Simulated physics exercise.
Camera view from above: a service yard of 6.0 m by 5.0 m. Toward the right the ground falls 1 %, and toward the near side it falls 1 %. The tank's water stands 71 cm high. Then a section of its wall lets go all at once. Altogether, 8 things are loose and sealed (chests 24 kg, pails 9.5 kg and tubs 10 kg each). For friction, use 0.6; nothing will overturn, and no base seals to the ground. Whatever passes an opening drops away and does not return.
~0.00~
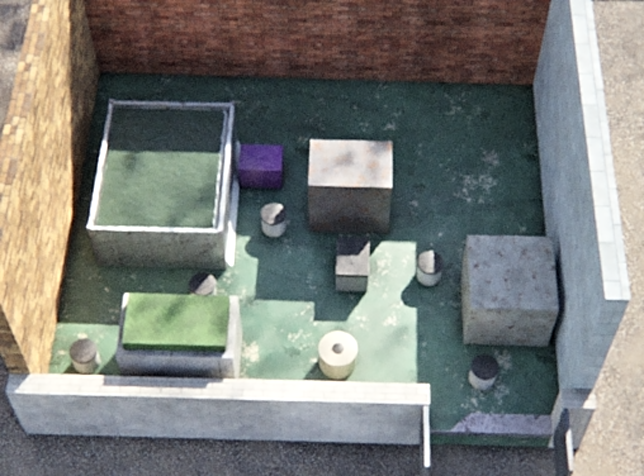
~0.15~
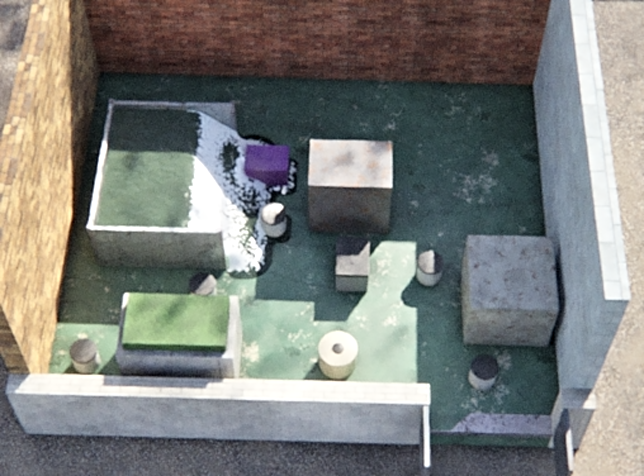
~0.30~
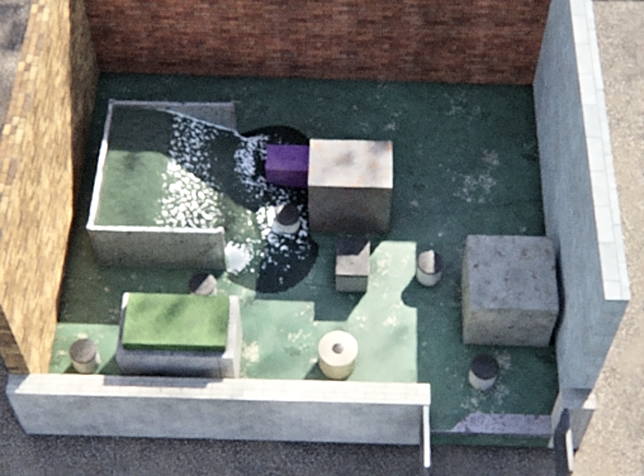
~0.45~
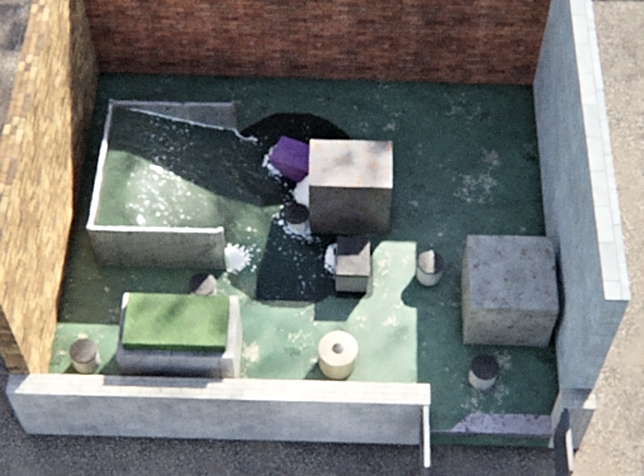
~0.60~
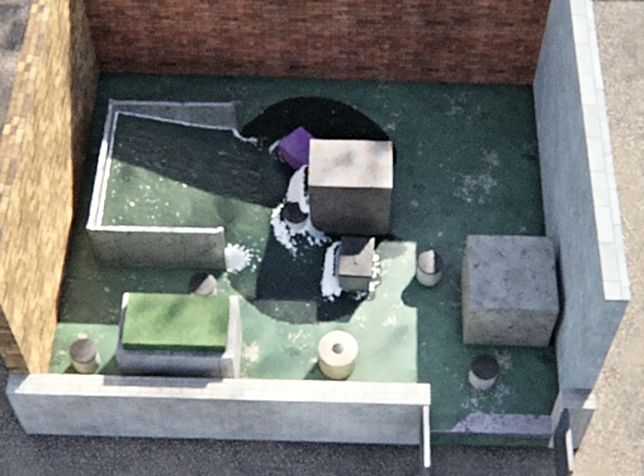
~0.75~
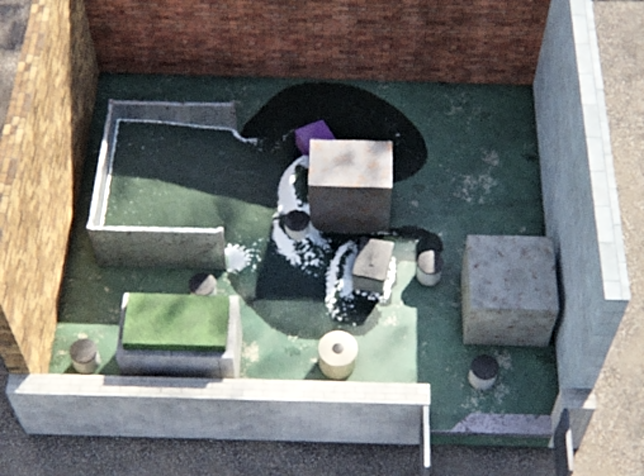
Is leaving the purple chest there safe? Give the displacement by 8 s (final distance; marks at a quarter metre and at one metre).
It ends well away.
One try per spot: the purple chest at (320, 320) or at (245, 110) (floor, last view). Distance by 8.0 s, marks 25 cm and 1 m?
Order of tries: It is flushed away; it keeps its spot.
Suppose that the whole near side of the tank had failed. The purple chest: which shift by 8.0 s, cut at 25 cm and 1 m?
The purple chest remains where it was.
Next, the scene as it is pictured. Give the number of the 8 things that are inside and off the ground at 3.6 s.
3 at that moment.
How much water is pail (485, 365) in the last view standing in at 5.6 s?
Roughly 8 cm.
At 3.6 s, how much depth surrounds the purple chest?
Somewhere close to 12 cm.
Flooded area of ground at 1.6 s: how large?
Roughly 19 m2.
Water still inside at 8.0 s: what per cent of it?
Around 78 % of the water.
After 1.6 s the purple chest is near (450, 102), 2.6 m from its start, aground; 0 of 8 are out; 0 afloat.
After 3.6 s the purple chest is near (501, 186), 3.1 m from its start, afloat; 1 of 8 are out; 3 afloat.
After 5.6 s the purple chest is near (410, 197), 2.0 m from its start, afloat; 2 of 8 are out; 1 afloat.
After 8.0 s the purple chest is near (410, 191), 2.0 m from its start, aground; 2 of 8 are out; 0 afloat.
